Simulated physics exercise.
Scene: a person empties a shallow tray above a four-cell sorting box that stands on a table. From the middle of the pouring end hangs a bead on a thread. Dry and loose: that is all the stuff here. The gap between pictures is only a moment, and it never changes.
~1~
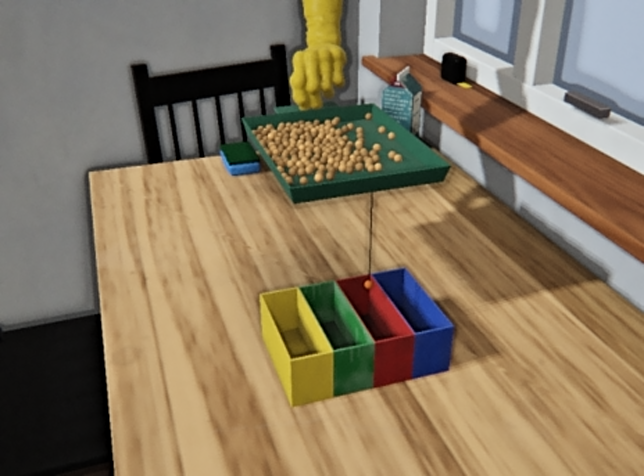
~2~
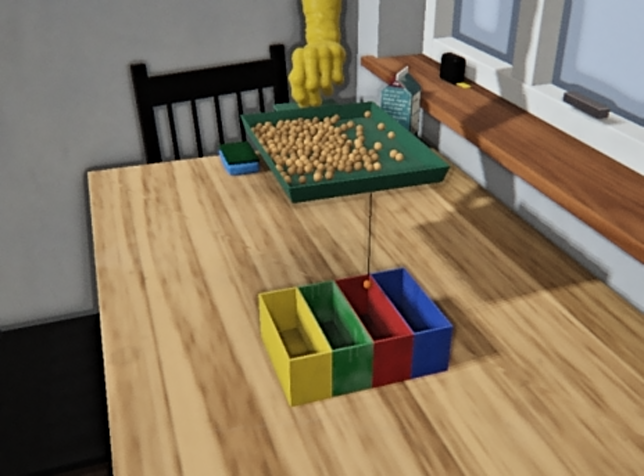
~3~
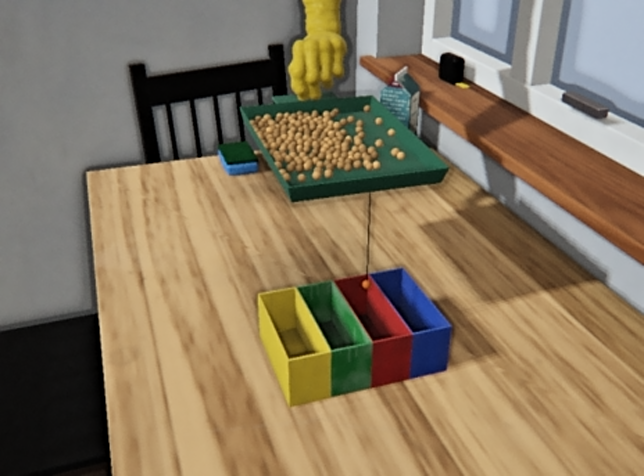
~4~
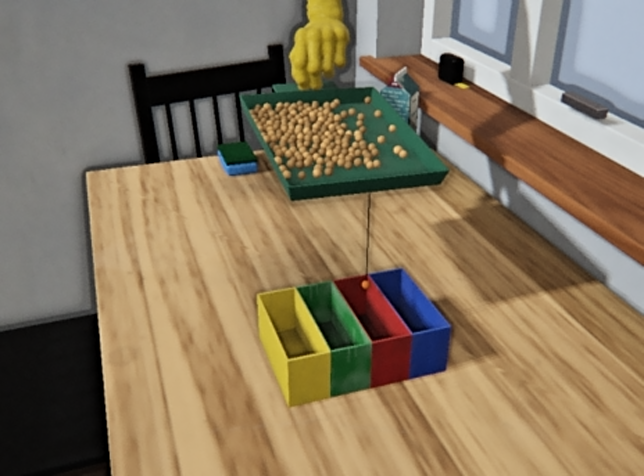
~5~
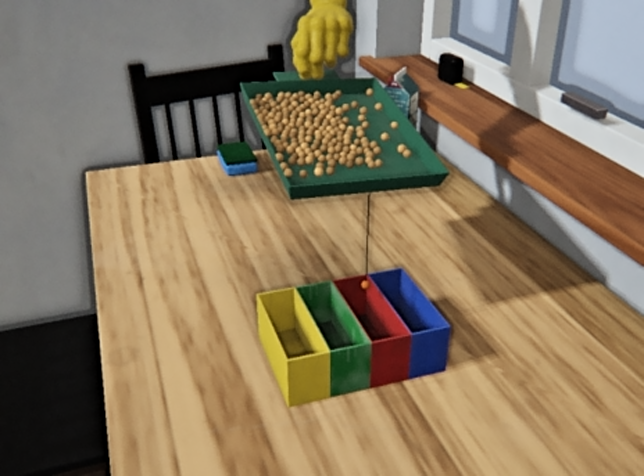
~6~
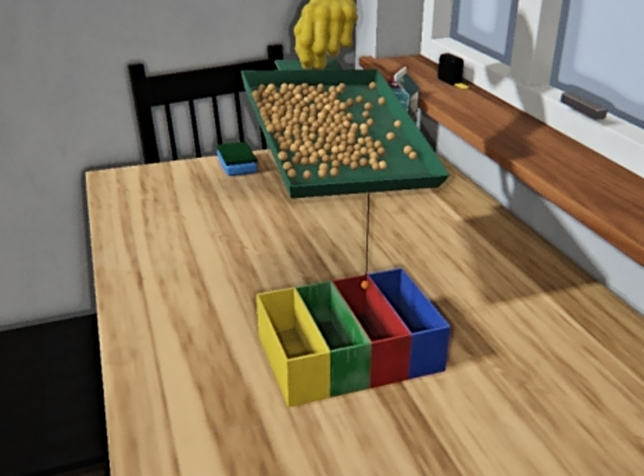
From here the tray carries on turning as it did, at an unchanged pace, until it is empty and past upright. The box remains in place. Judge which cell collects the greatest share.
I would say the blue one.
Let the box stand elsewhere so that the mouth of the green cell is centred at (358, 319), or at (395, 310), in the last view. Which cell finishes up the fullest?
In the first case it's the blue one, in the second it's the red one.
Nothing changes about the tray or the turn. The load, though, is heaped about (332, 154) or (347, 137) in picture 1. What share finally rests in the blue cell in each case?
About 30 % and 30 %.
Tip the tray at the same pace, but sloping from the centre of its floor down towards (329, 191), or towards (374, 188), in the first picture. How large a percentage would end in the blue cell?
First heading 0 %, second heading 20 %.
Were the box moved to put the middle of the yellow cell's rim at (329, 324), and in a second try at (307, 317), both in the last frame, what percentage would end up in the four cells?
First 90 %, then 60 %.
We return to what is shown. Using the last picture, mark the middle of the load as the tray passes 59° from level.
Look around (396, 174) in the last picture.
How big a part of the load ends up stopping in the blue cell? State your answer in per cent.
I'd estimate near 30 per cent.
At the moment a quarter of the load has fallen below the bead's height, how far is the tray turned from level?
Somewhere around 80 degrees.
Shortly afterwards, tray tipped steeply; the bulk on the tray; only a few in the blue cell; only a few in the yellow cell; a little falling or outside the box.
Next, tray tipped right over; a little on the tray; near a quarter in the blue cell; a little in the red cell; only a few in the yellow cell; near half falling or outside the box.
Some moments later, tray tipped past a quarter turn; near a quarter in the blue cell; a little in the red cell; only a few in the yellow cell; near two thirds falling or outside the box.
In the end, tray tipped past a quarter turn; near a quarter in the blue cell; a little in the red cell; only a few in the yellow cell; none at all in the green cell; near two thirds outside the box.
